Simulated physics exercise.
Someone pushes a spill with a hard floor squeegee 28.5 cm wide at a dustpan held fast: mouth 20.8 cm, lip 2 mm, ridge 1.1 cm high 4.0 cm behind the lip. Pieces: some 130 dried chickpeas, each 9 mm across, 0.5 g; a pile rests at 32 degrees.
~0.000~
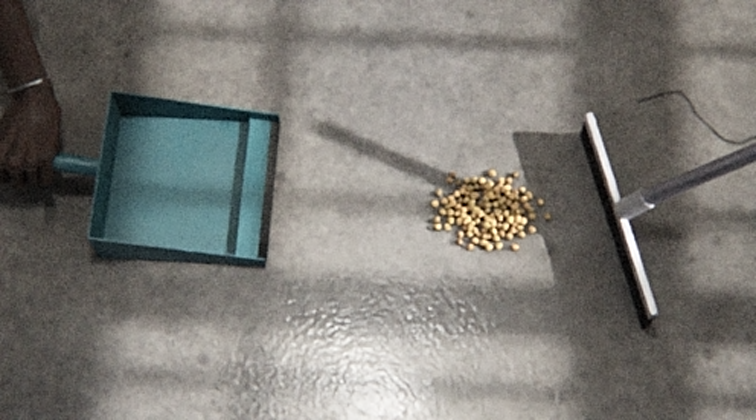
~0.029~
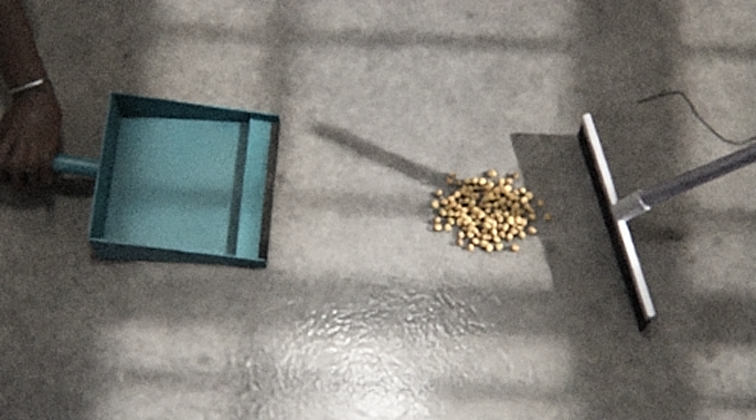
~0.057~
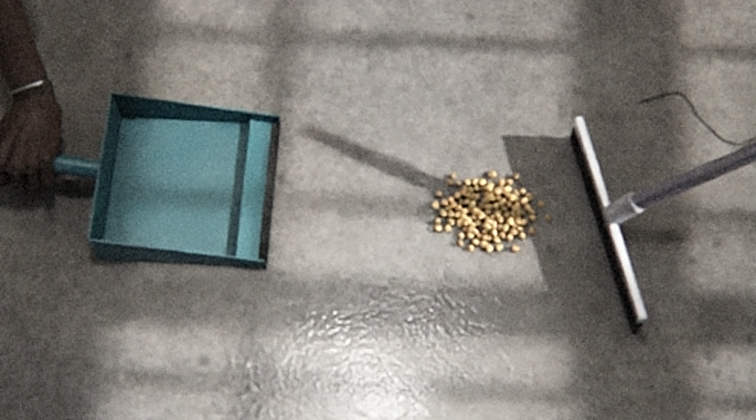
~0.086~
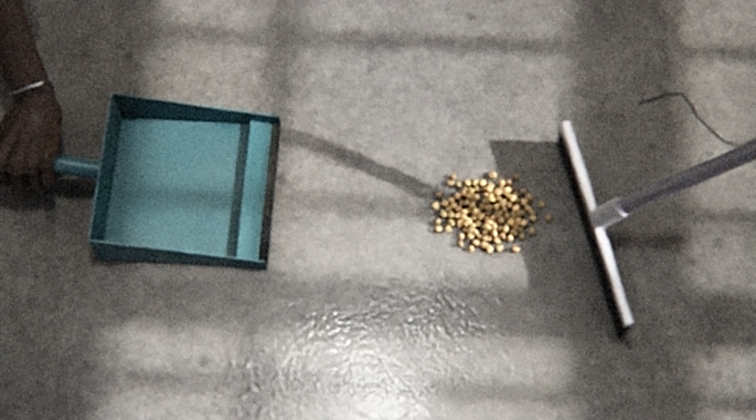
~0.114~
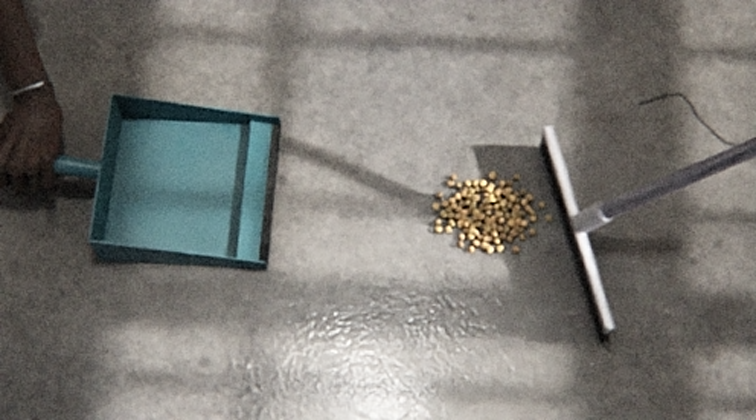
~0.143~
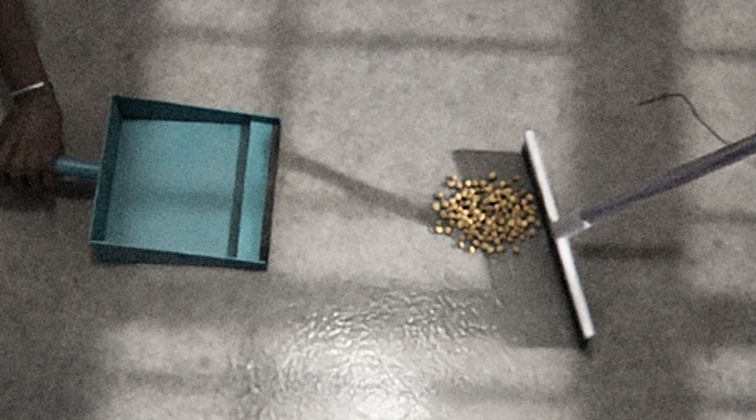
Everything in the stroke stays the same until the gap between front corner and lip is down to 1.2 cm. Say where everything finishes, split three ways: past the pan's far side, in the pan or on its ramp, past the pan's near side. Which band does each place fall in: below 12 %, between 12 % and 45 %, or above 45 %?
Far side: Below 12 %, pan: Between 12 % and 45 %, near side: Above 45 %.
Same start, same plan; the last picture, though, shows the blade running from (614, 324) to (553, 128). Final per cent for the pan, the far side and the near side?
Split: Pan = 20, far = 0, near = 35.
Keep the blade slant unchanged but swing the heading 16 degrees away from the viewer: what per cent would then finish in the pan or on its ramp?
Around 20 %.
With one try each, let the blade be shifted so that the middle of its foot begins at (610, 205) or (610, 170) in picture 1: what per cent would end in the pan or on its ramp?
The two tries give about 15 % and about 10 %.
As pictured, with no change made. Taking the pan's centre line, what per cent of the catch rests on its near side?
I'd put it at around 100 per cent.
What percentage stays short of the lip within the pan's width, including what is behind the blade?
That works out near 30 percent.
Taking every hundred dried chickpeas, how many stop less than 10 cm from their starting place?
Roughly 0 in a hundred.
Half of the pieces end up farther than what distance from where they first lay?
I'd say close to 34 cm.
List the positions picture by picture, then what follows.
In the first picture, blade from (652, 314) to (588, 120), moved 0.0 cm, 0 of the pieces shifted so far; middle of the pieces at (487, 211); pan at (177, 188).
In the second picture, blade from (649, 316) to (586, 121), moved 0.4 cm, 0 of the pieces shifted so far; middle of the pieces at (487, 212).
In the third picture, blade from (641, 319) to (578, 124), moved 1.5 cm, 0 of the pieces shifted so far; middle of the pieces at (487, 213).
In the fourth picture, blade from (627, 323) to (565, 128), moved 3.4 cm, 0 of the pieces shifted so far; middle of the pieces at (488, 213).
In the fifth picture, blade from (608, 329) to (547, 133), moved 5.9 cm, 0 of the pieces shifted so far; middle of the pieces at (488, 214).
In the sixth picture, blade from (588, 335) to (528, 138), moved 8.5 cm, 2 of the pieces shifted so far; middle of the pieces at (488, 214); pan at (178, 191). Its pace works out near 0.92 m/s, heading 18 degrees towards the viewer's side.
After 0.33 s, middle of the blade 21 cm from the lip; 0 % over the lip, far side 0 %, near side 15 %.
After 0.46 s, middle of the blade 10 cm from the lip; 0 % over the lip, far side 0 %, near side 40 %.
After 0.71 s, middle of the blade 5 cm from the lip; 20 % over the lip, far side 0 %, near side 50 %.
At rest (1.2 s), far side 0 %, pan 15 %, near side 50 %, in front of the lip or behind the blade 30 %.
